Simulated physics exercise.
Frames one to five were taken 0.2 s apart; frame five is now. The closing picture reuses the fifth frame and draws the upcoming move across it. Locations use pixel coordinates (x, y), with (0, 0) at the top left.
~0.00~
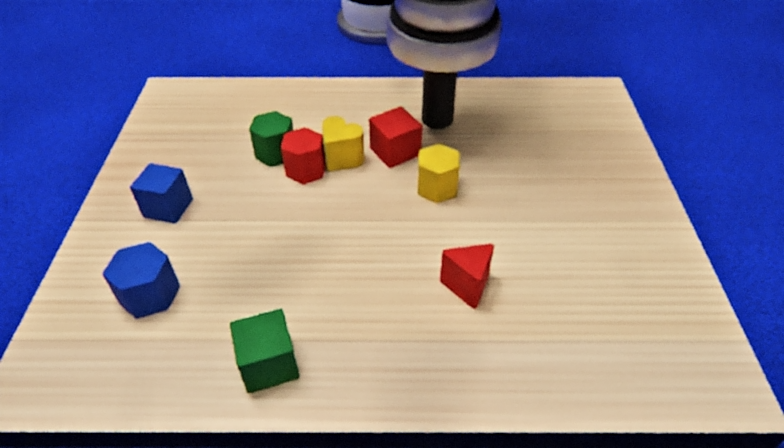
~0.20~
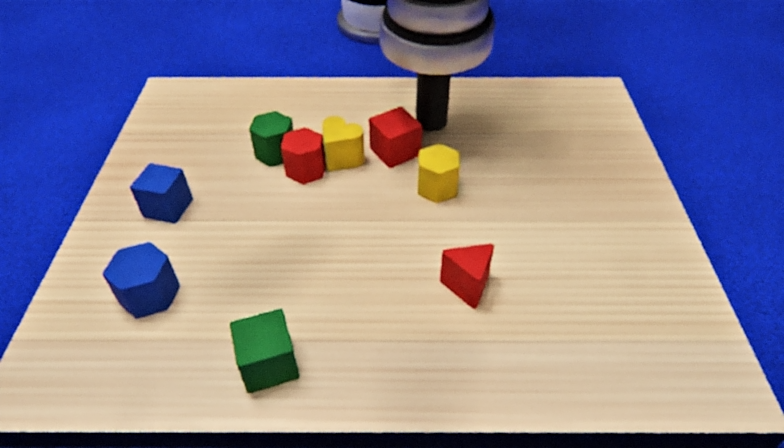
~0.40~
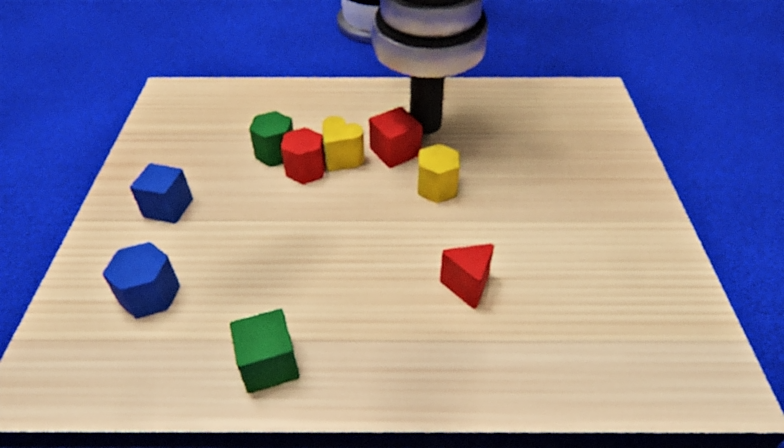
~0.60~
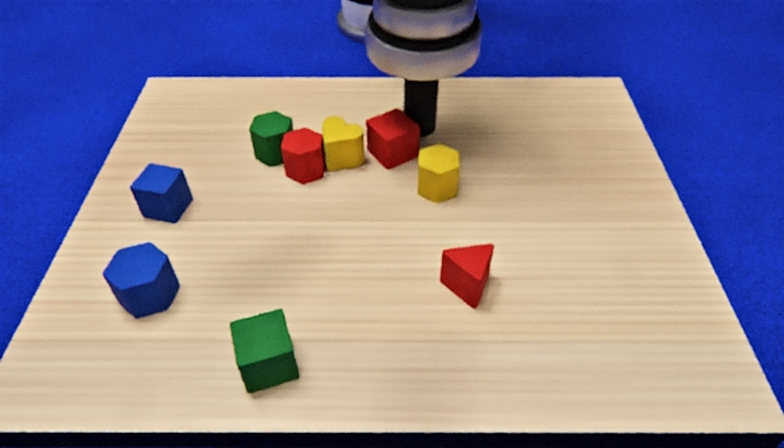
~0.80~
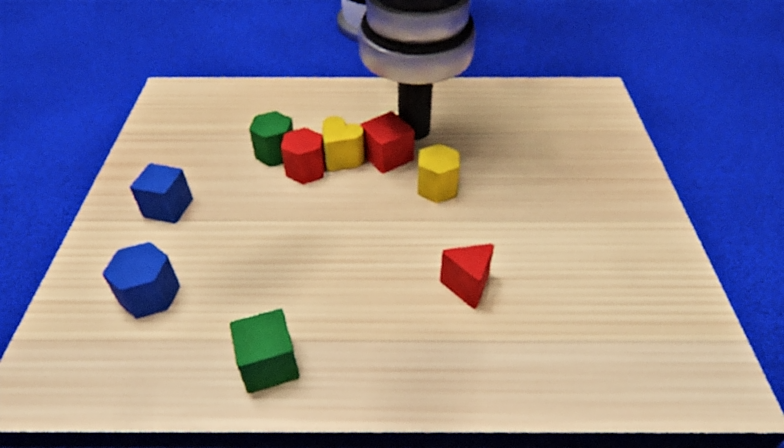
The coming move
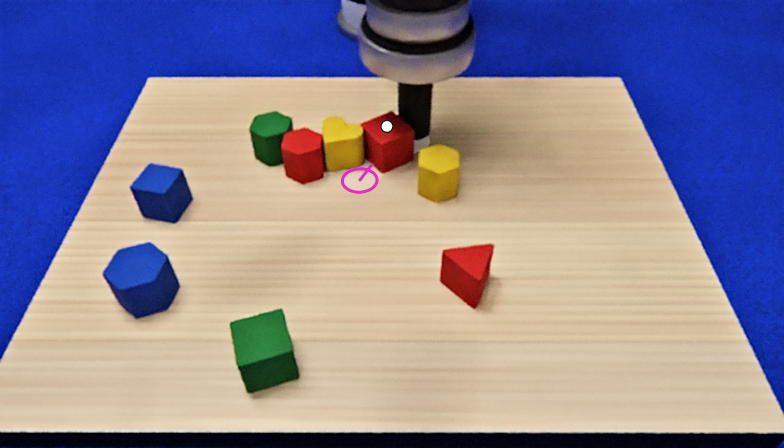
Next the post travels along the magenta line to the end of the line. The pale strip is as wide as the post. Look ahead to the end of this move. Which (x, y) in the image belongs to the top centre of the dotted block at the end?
My prediction: (339, 174).
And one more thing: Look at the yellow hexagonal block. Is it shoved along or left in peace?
It keeps its position.
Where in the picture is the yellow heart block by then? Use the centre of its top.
That would be at about pixel (304, 161).
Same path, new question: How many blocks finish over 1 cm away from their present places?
Most likely three or more.
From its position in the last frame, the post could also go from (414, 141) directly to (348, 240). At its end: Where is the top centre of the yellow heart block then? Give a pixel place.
Most likely (304, 141).
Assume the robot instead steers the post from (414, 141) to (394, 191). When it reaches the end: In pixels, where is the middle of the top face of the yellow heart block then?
The middle of its upper face will lie at (319, 135).
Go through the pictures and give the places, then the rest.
The first frame shows lower end of the post (437, 120), tops of blocks, red hexagonal block (302, 140), yellow heart block (340, 129), red square piece (395, 121), yellow hexagonal block (439, 158).
The second frame shows post (431, 122), blocks as before.
The third frame shows post (425, 125), blocks as before.
The fourth frame shows post (420, 127), red square piece (393, 123).
The fifth frame shows post (414, 131), red hexagonal block (302, 140), yellow heart block (340, 129), red square piece (387, 126), yellow hexagonal block (439, 158).
The drawn path runs from (414, 141) via (392, 151) and (373, 163), ending at (360, 180); the dot is on the red square piece.
What follows on the original path. Halfway along, post (381, 146); red hexagonal block (269, 148), turned 20° clockwise; yellow heart block (309, 149), turned 35° clockwise; red square piece (358, 146), turned 25° anticlockwise.
At the end, post (359, 170); red hexagonal block (266, 149), turned 30° clockwise; yellow heart block (304, 161), turned 70° clockwise; red square piece (339, 174), turned 40° anticlockwise; yellow hexagonal block not moved.
